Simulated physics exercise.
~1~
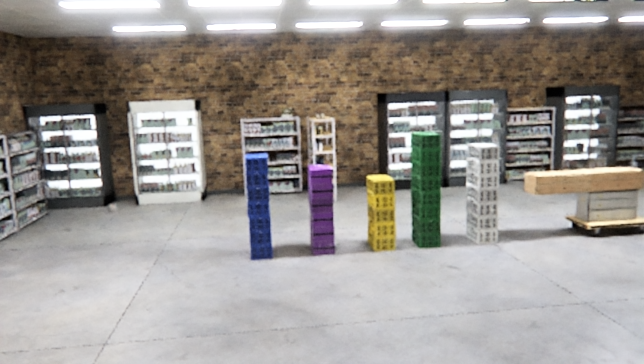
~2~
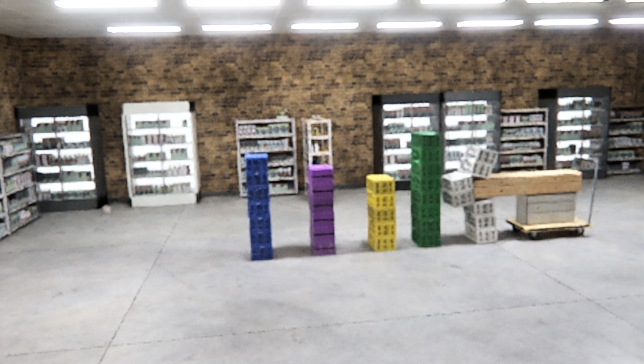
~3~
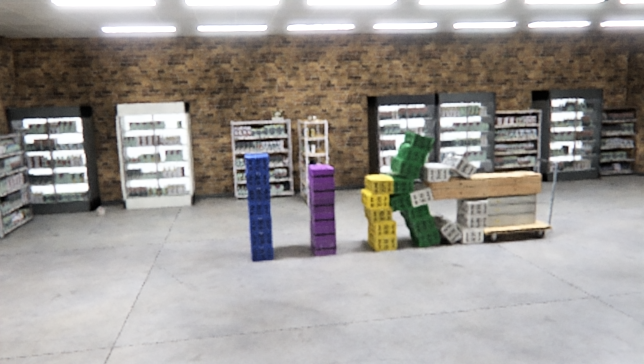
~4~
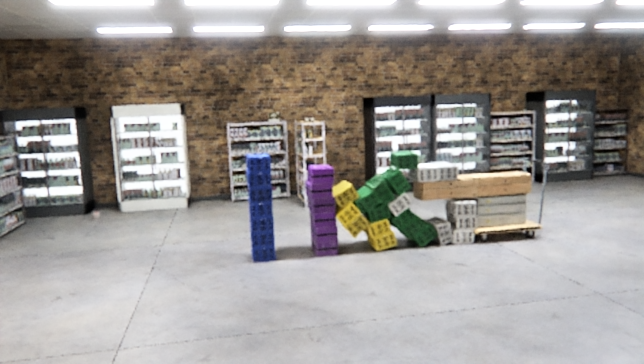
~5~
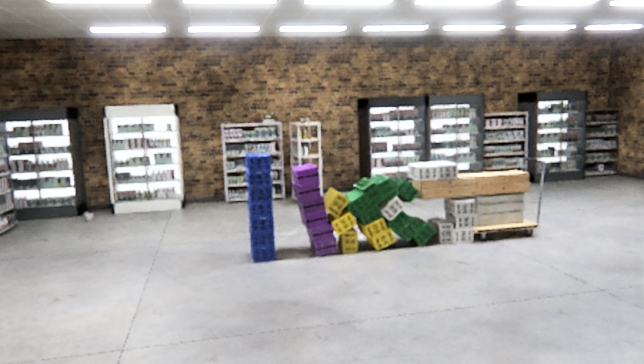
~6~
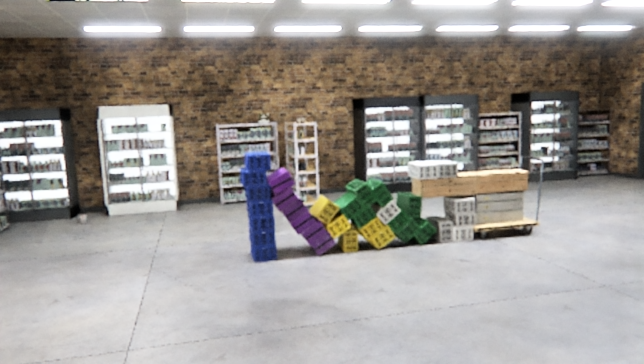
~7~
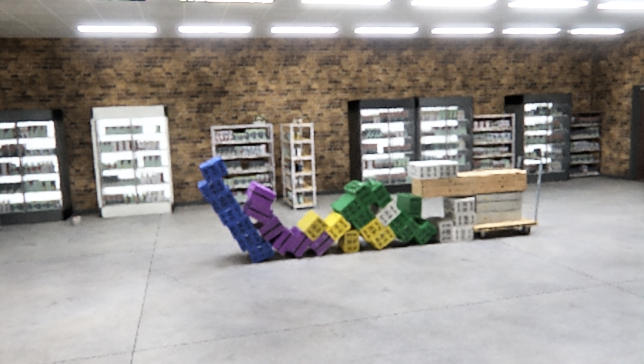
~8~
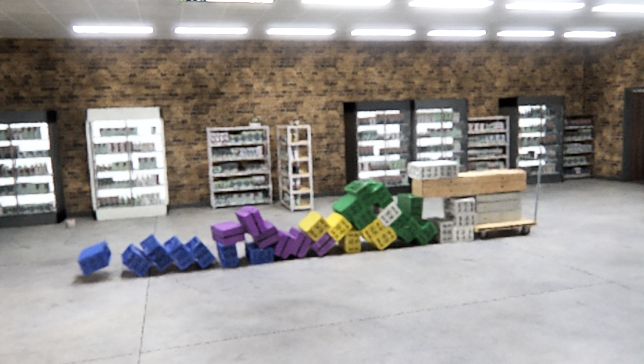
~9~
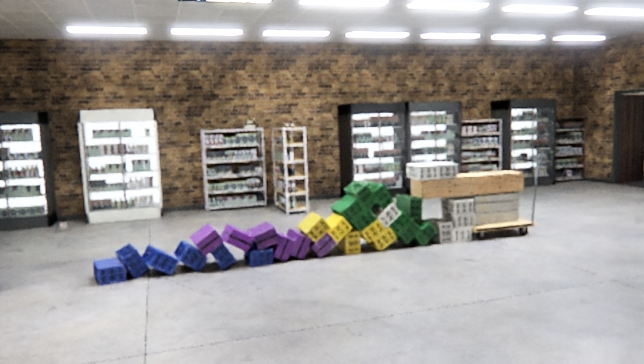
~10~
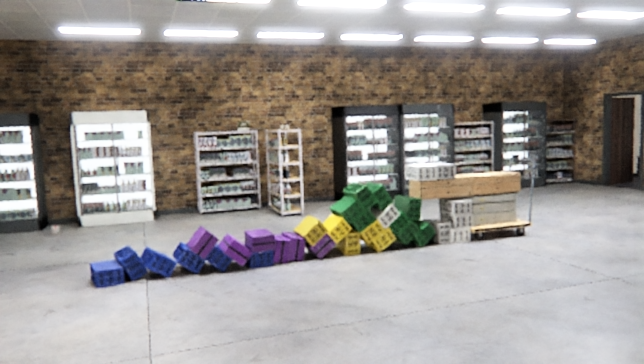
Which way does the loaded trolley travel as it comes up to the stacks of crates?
The trolley travels to the left, running its jutting case into the pale stack.
